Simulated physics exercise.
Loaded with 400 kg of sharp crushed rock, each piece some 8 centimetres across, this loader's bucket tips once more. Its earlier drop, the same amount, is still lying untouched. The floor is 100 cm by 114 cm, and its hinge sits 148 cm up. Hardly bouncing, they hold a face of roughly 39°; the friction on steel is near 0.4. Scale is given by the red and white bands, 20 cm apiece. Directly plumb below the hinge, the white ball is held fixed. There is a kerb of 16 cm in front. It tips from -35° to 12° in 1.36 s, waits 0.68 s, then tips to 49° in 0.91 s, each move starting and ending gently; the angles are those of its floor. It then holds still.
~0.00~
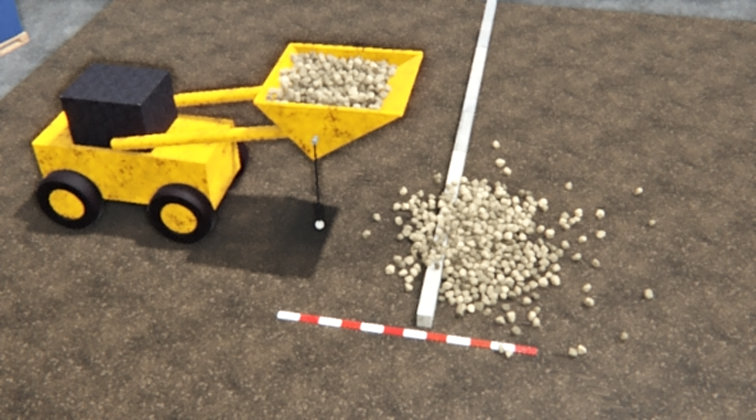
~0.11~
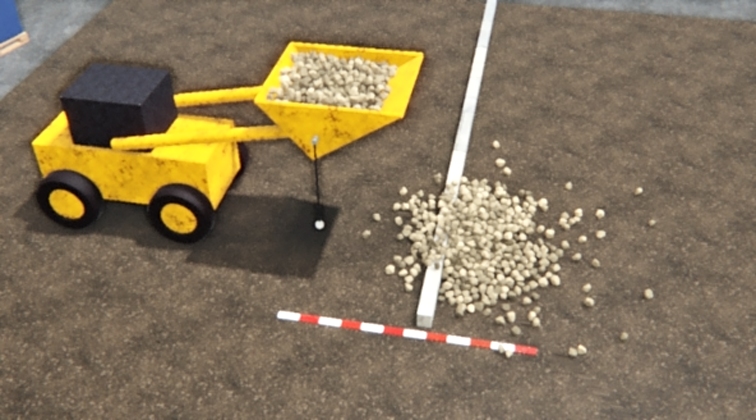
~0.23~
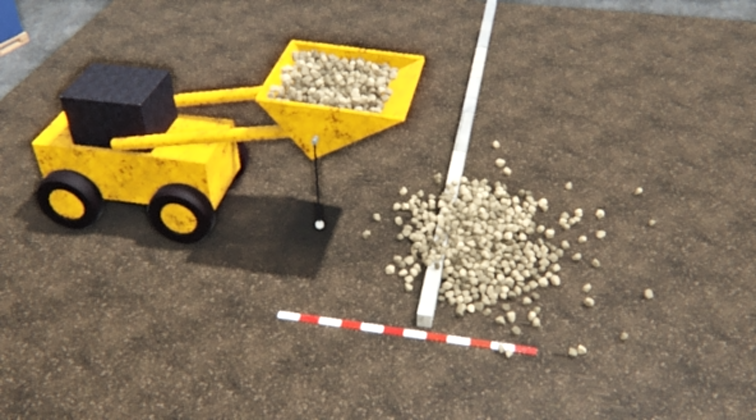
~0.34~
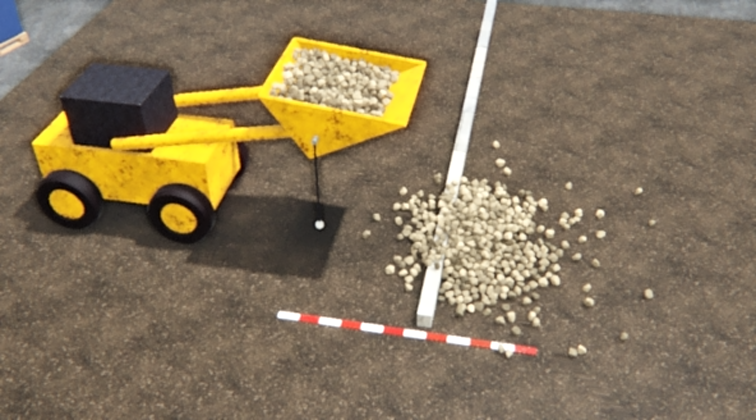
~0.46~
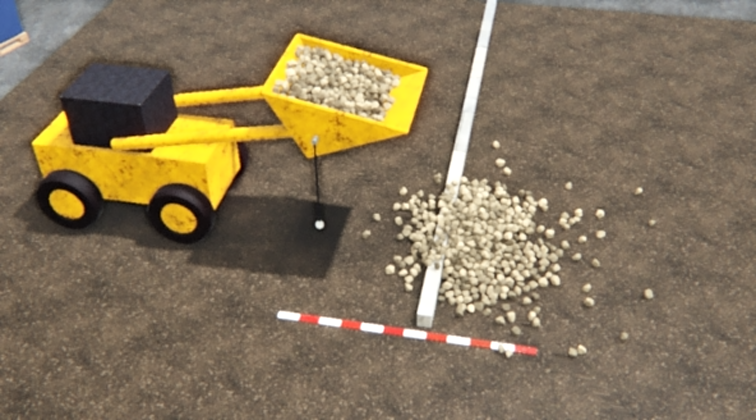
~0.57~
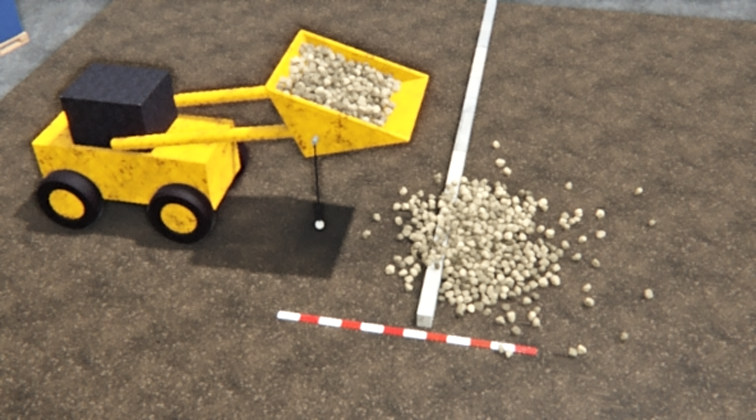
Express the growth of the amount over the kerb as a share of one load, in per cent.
Roughly 3 per cent of a load.
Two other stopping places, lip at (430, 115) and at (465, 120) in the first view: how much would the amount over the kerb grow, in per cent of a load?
Near 25 in a hundred first, near 70 in a hundred second.
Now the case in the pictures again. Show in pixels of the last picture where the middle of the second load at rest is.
Centre: Approx. (409, 227).
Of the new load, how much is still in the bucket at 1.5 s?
Roughly 100 per cent of its load.
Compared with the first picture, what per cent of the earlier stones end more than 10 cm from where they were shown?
I'd say roughly 0 per cent of them.
After 1.0 s the floor is at 5°; in per cent of one load, 100 in the bucket, 16 on this side of the kerb, 84 over the kerb; the foremost stones are at (619, 254).
After 1.5 s the floor is at 12°; in per cent of one load, 100 in the bucket, 16 on this side of the kerb, 84 over the kerb; the foremost stones are at (619, 254).
After 3.4 s the floor is at 49°; in per cent of one load, 0 in the bucket, 115 on this side of the kerb, 85 over the kerb; the foremost stones are at (619, 254).
After 6.1 s the floor is at 49°; in per cent of one load, 0 in the bucket, 113 on this side of the kerb, 87 over the kerb; the foremost stones are at (619, 254). Net gain over the kerb, 3.
